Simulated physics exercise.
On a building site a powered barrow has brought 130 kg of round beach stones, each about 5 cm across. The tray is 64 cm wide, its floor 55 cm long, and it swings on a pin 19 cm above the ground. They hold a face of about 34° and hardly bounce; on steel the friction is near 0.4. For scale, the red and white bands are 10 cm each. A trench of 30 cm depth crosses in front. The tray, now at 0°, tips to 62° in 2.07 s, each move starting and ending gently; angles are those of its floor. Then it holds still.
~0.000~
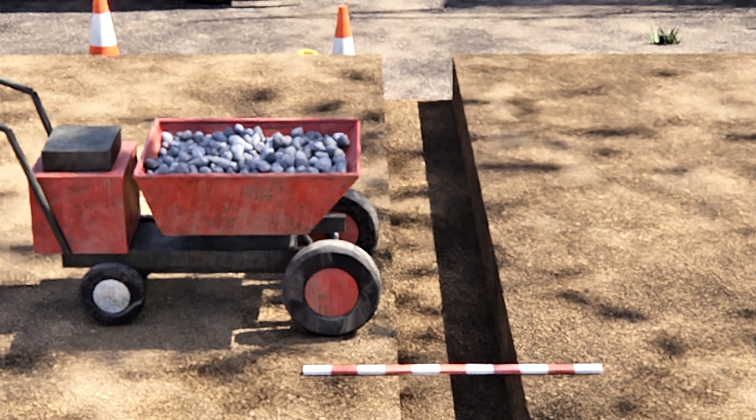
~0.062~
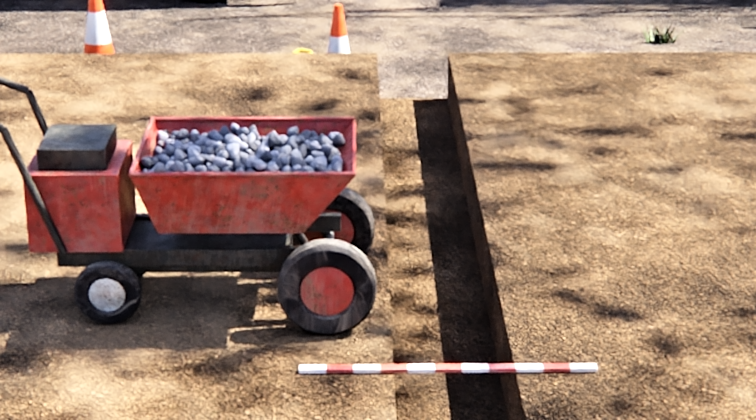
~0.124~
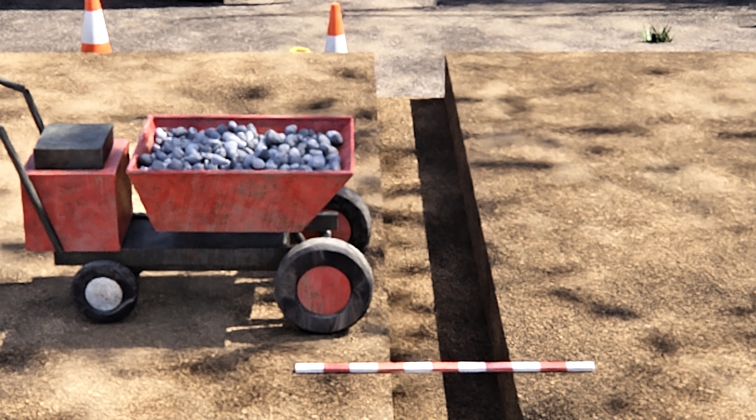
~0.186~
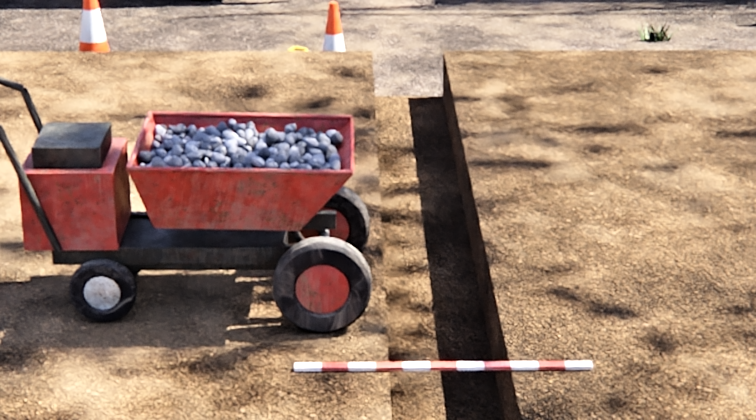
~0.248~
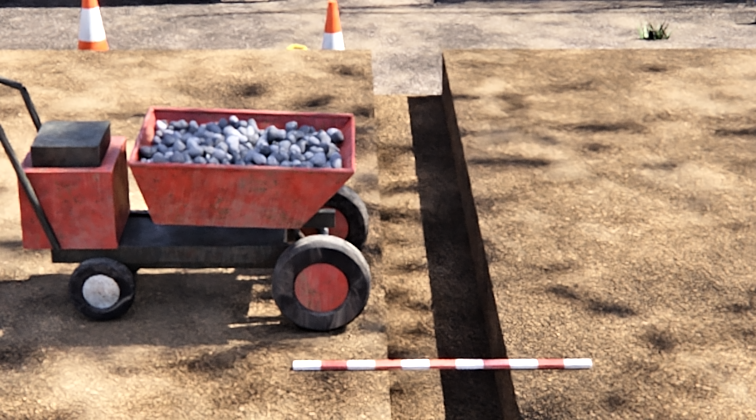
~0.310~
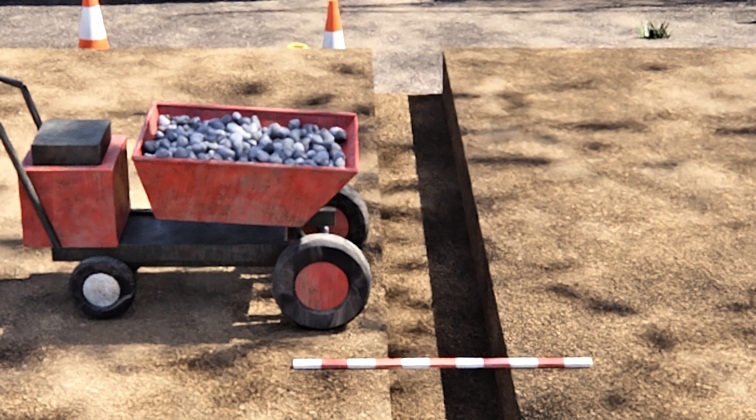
On a sunlit, shadow-dappled patch of bare brown earth, seen from slightly above and side-on, a narrow trench runs away from the viewer. A red barrow with black-tyred wheels and a tray of rounded grey stones stands left of it, a red-and-white striped pole lying across the foreground and two orange-and-white cones behind. The view shifts very slightly at first, then the tray tilts a little, its left end rising.
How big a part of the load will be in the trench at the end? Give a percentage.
Roughly 69 per cent ends in the trench.
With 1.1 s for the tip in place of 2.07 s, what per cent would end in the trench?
Then about 55 per cent.
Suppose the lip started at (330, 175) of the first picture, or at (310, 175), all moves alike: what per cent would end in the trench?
First some 90, then 100 per cent.
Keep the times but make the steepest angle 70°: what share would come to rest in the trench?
Then about 60 per cent.
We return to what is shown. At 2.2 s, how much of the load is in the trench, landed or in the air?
About 30 per cent by then.
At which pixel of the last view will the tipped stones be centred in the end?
Around (475, 338).
After 1.5 s the floor is at 52°; 99 % in the tray, 1 % in the trench; the foremost stones are at (447, 204).
After 2.2 s the floor is at 62°; 49 % in the tray, 30 % in the trench, 21 % past the trench; the foremost stones are at (611, 289).
After 2.5 s the floor is at 62°; 28 % in the tray, 40 % in the trench, 31 % past the trench; the foremost stones are at (697, 292).
After 4.5 s the floor is at 62°; 0 % in the tray, 69 % in the trench, 31 % past the trench; the foremost stones are at (738, 292).
